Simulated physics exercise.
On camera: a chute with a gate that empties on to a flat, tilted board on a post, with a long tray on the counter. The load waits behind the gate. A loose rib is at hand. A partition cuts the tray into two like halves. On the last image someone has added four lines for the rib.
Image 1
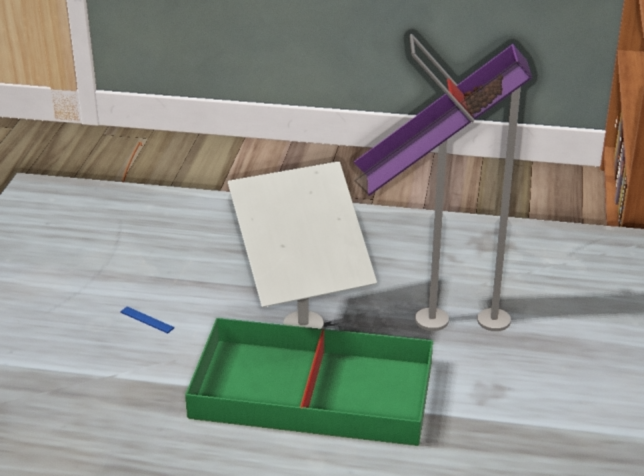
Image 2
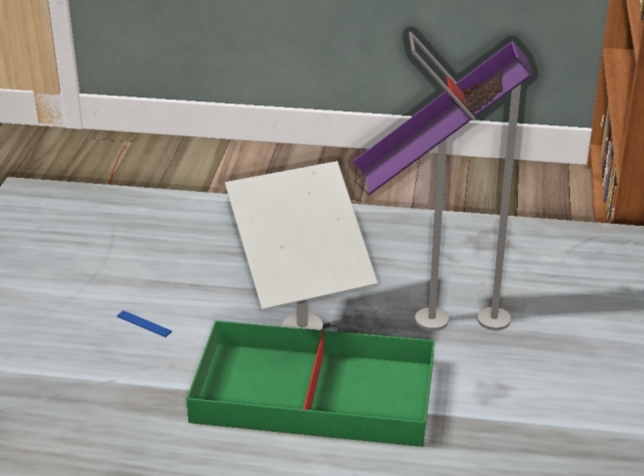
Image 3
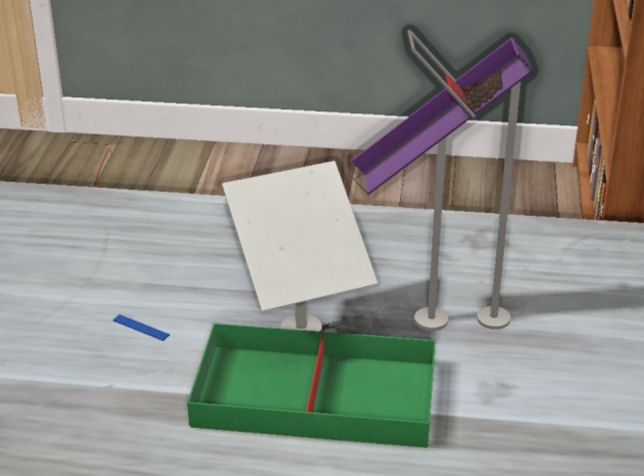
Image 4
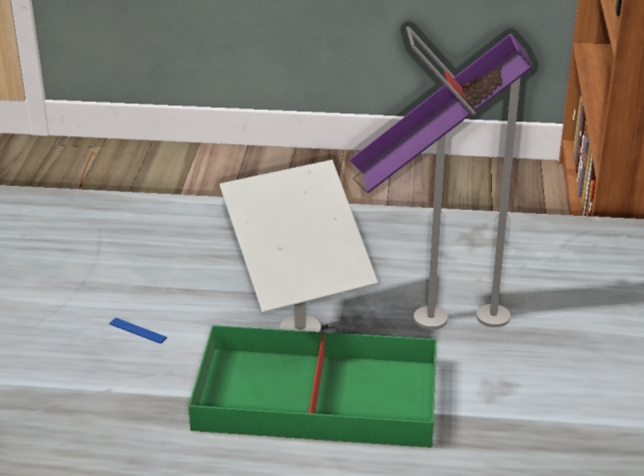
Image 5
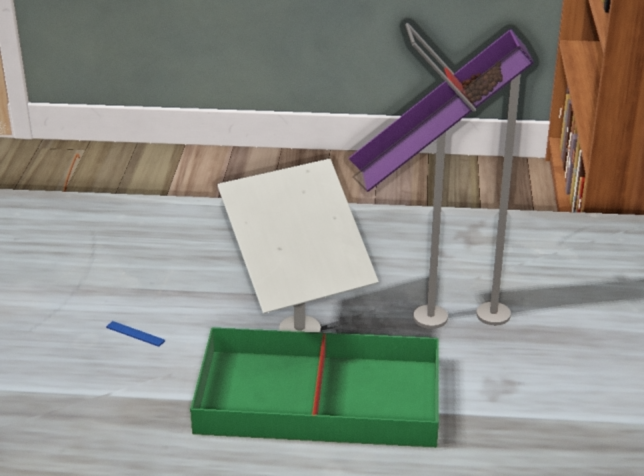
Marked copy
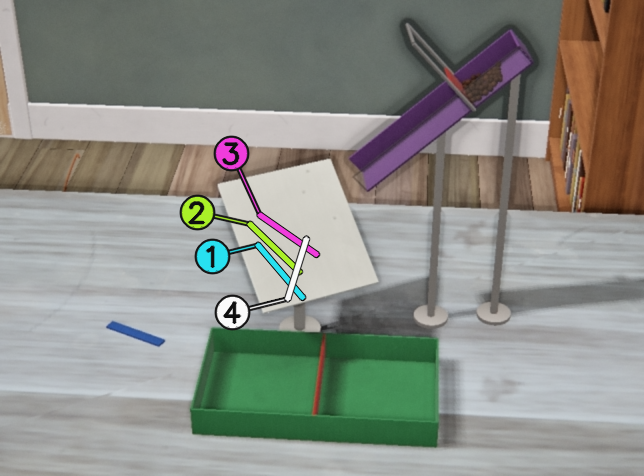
Classroom counter with a purple chute holding brown grains behind a gate, a tilted white board and divided green tray, view shifting slightly.
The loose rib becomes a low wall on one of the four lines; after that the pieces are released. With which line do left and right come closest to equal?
Choose 4.
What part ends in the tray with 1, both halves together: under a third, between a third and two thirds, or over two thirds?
Over two thirds.
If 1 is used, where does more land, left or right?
More lands on the right.
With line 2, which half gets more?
Right.
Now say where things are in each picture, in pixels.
Load behind the gate (480, 96), allspice berries; lip of the chute (368, 186), sloping fairly steeply, in the first picture.
Middle of the board (301, 232), tilted fairly steeply; middle of its low edge (321, 296); of its high edge (282, 172), in the second picture.
Front corners of the tray (188, 403) and (429, 423); front end of its middle wall (307, 413); gate still shut (452, 86), in the third picture.
Middle of the load (479, 87); lip (366, 184), in the fourth picture.
Middle of the load (479, 84); lip (365, 182), in the fifth picture.
On the marked copy, line 1 from (258, 245) to (302, 297); line 2 from (250, 224) to (299, 271); line 3 from (260, 215) to (316, 254); line 4 from (306, 239) to (287, 298).
With 1, of what is caught, about a tenth in the left half, almost all in the right.
With 2, of what is caught, about a tenth in the left half, the larger part in the right.
With 3, of what is caught, about a tenth in the left half, almost all in the right.
With 4, of what is caught, roughly half in the left half, roughly half in the right.
